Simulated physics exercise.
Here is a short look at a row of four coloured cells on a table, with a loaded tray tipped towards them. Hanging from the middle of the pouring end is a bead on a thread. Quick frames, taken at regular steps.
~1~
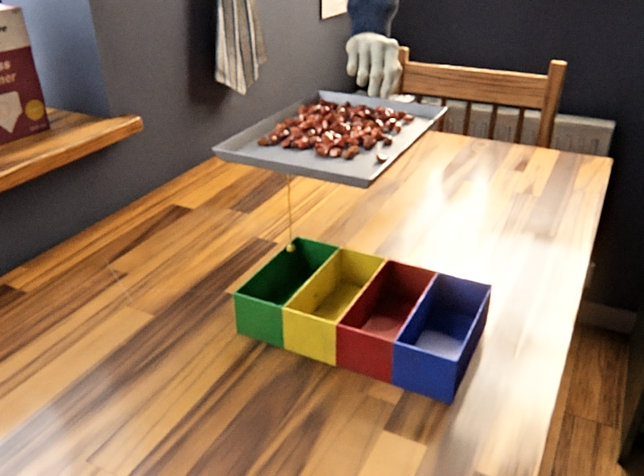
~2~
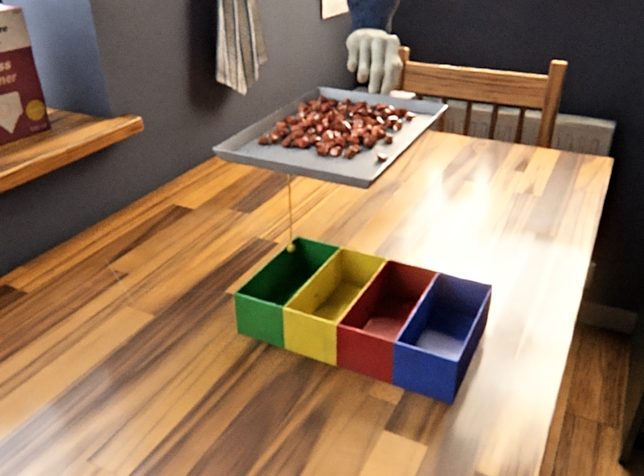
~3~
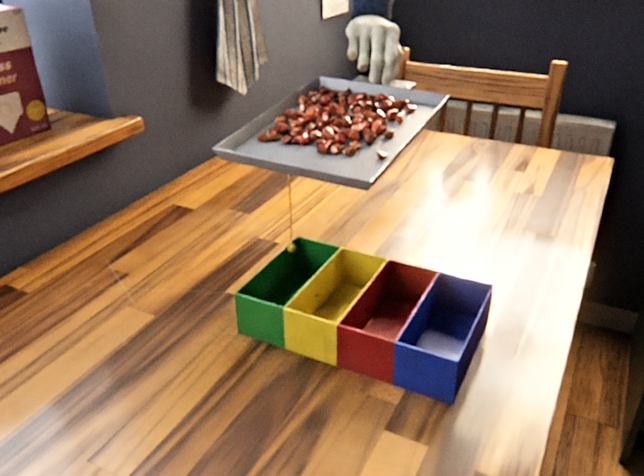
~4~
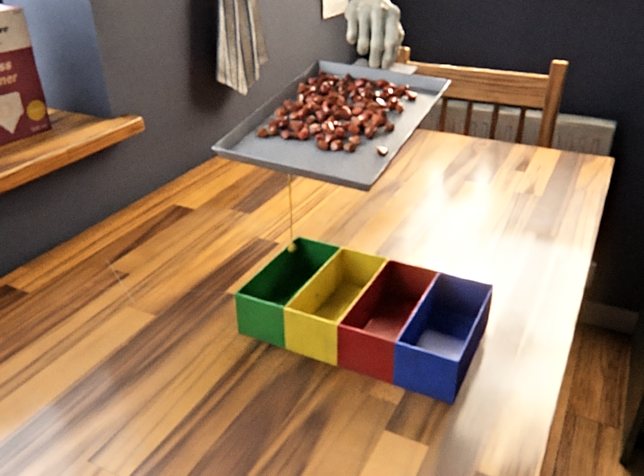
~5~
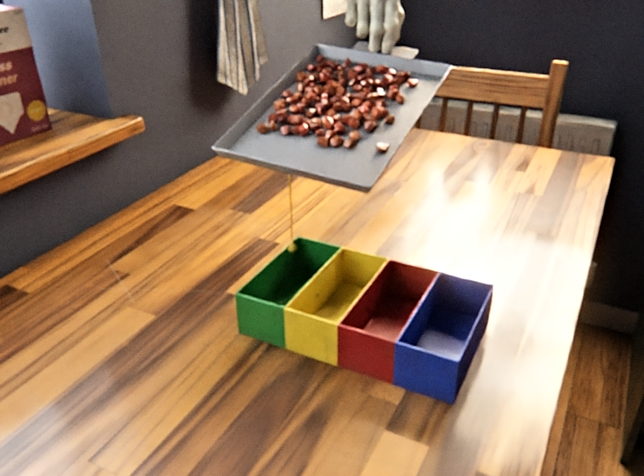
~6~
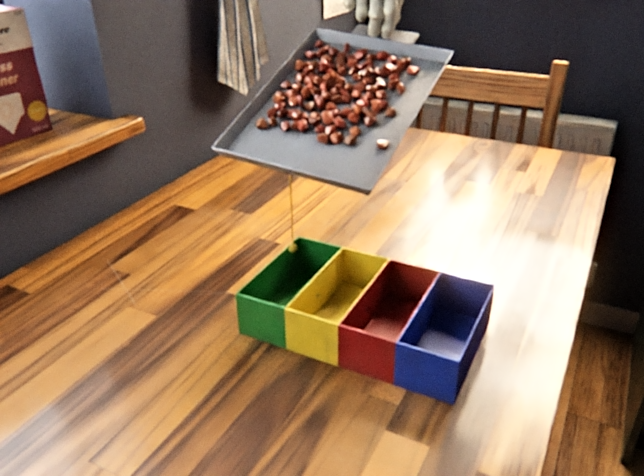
A grey tray loaded with reddish-brown chunks tilts above a wooden table in a dark-walled room, seen from above at an angle by a still camera. Below its near edge, a small bead hangs on a thread beside a row of green, yellow, red and blue cells. A pale grey hand rises behind as the tray's far end lifts steadily, steepening its slope, while the chunks stay heaped on it.
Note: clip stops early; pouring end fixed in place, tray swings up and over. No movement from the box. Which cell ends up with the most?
The yellow cell.
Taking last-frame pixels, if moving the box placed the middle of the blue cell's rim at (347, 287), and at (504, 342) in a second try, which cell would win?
The answer is that blue cell for the first try and the green cell for the second.
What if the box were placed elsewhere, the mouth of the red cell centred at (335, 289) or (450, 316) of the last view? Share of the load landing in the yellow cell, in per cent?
Around 30 and then 20 per cent.
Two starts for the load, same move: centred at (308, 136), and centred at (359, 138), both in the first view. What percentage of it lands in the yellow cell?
Close to 30 in a hundred, then close to 50 in a hundred.
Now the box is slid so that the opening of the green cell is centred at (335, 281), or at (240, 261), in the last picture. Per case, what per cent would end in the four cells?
About 60 in a hundred, then about 90 in a hundred.
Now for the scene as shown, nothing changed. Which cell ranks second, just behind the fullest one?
Just behind the top cell comes the green one.
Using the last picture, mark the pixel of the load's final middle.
At about (313, 329), give or take.
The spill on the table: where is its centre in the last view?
I'd put the middle at roughly (212, 343).
Soon, tray tipped steeply; about two thirds on the tray; about a third falling or outside the box.
A while on, tray tipped past a quarter turn; a stray few on the tray; about a third in the yellow cell; about a quarter in the green cell; a small part in the red cell; about a third falling or outside the box.
Towards the end, tray tipped past a quarter turn; about a third in the yellow cell; about a quarter in the green cell; a small part in the red cell; about a quarter falling or outside the box.
Finally, tray tipped past a quarter turn; about a third in the yellow cell; about a quarter in the green cell; a small part in the red cell; none in the blue cell; about a quarter outside the box.
